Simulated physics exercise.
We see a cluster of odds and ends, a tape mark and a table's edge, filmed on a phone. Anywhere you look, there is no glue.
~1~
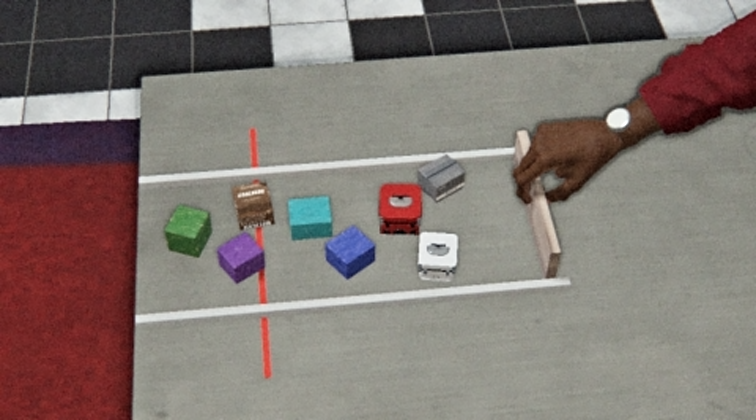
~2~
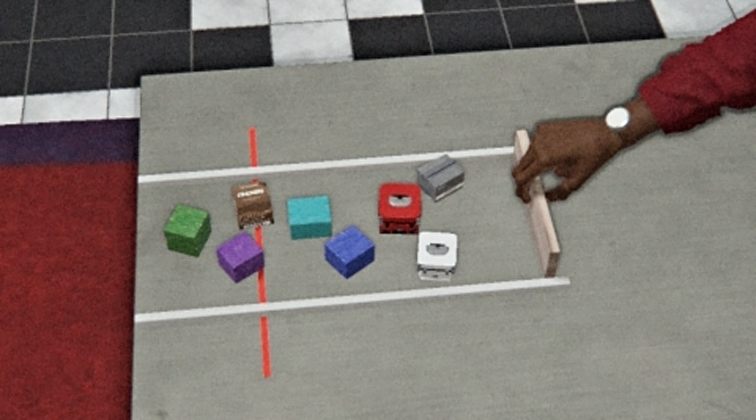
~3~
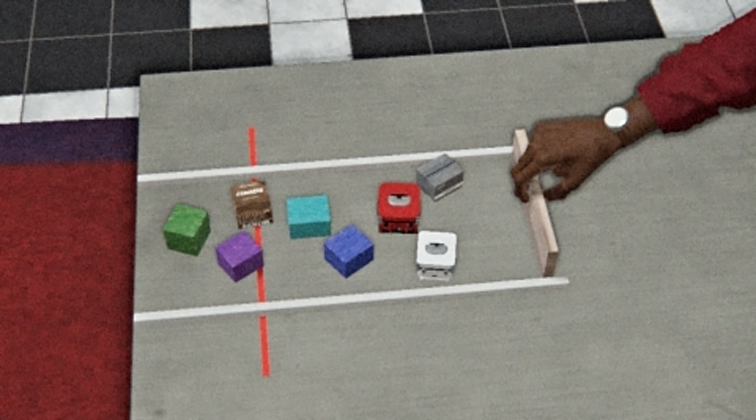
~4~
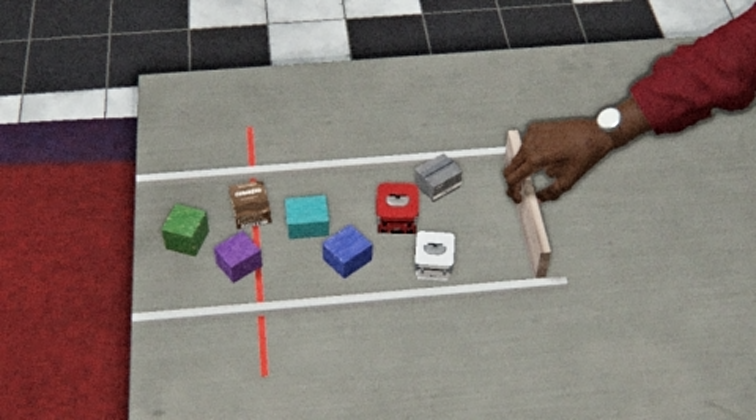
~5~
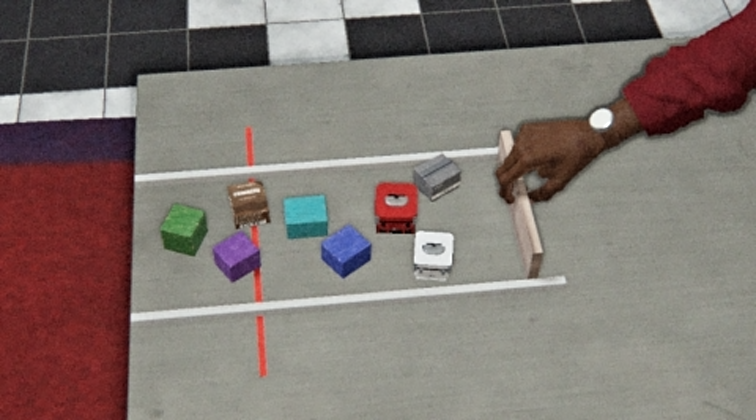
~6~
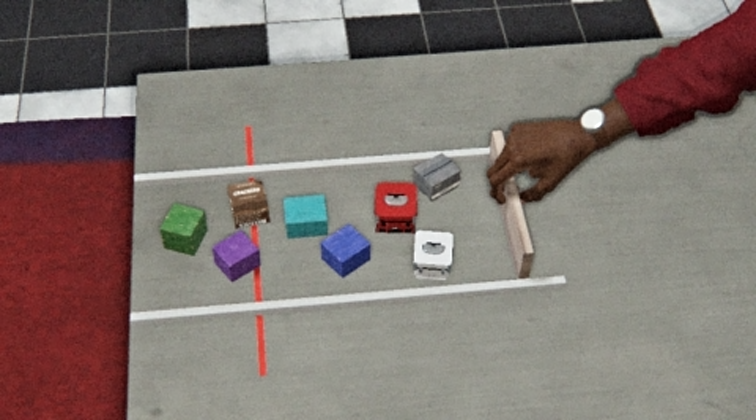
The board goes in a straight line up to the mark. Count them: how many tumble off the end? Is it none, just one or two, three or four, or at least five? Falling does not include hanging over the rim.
The number that drop off is none.
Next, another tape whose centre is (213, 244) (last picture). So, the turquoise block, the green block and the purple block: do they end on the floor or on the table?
As for the turquoise block, it keeps its spot; the green block does not stay; the purple block does not stay.
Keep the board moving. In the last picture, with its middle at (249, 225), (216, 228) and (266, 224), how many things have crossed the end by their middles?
Respectively, 0, 2 and 0.
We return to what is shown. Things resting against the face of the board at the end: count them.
At rest, 3 are in contact.
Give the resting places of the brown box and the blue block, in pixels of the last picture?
Listed in order, first is (189, 195) and the other is (201, 258).
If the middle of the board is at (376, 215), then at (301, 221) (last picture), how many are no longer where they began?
The number moved is 4 and then 7.
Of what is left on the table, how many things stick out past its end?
As for overhanging, the count is 0.
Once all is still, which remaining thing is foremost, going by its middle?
Result - the green block.
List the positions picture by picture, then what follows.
The first picture shows green block (189, 232); purple block (241, 258); brown box (253, 206); board (536, 204); tape (260, 242).
The second picture shows purple block (241, 258); board (535, 203).
The third picture shows brown box (252, 204); blue block (349, 252).
The fourth picture shows green block (186, 230); turquoise block (307, 217).
The fifth picture shows purple block (237, 257); red case (396, 209).
The sixth picture shows green block (184, 229); purple block (237, 256); brown box (249, 204); board (510, 204); tape (255, 240).
A little later, none off yet; green block at rest near (184, 229); purple block at rest near (237, 256); brown box at rest near (249, 204).
Next, none off yet; green block at rest near (183, 229); purple block shifted about its own width near (208, 257); brown box shifted about its own width near (209, 200).
When it is over, the number that fall off is zero.
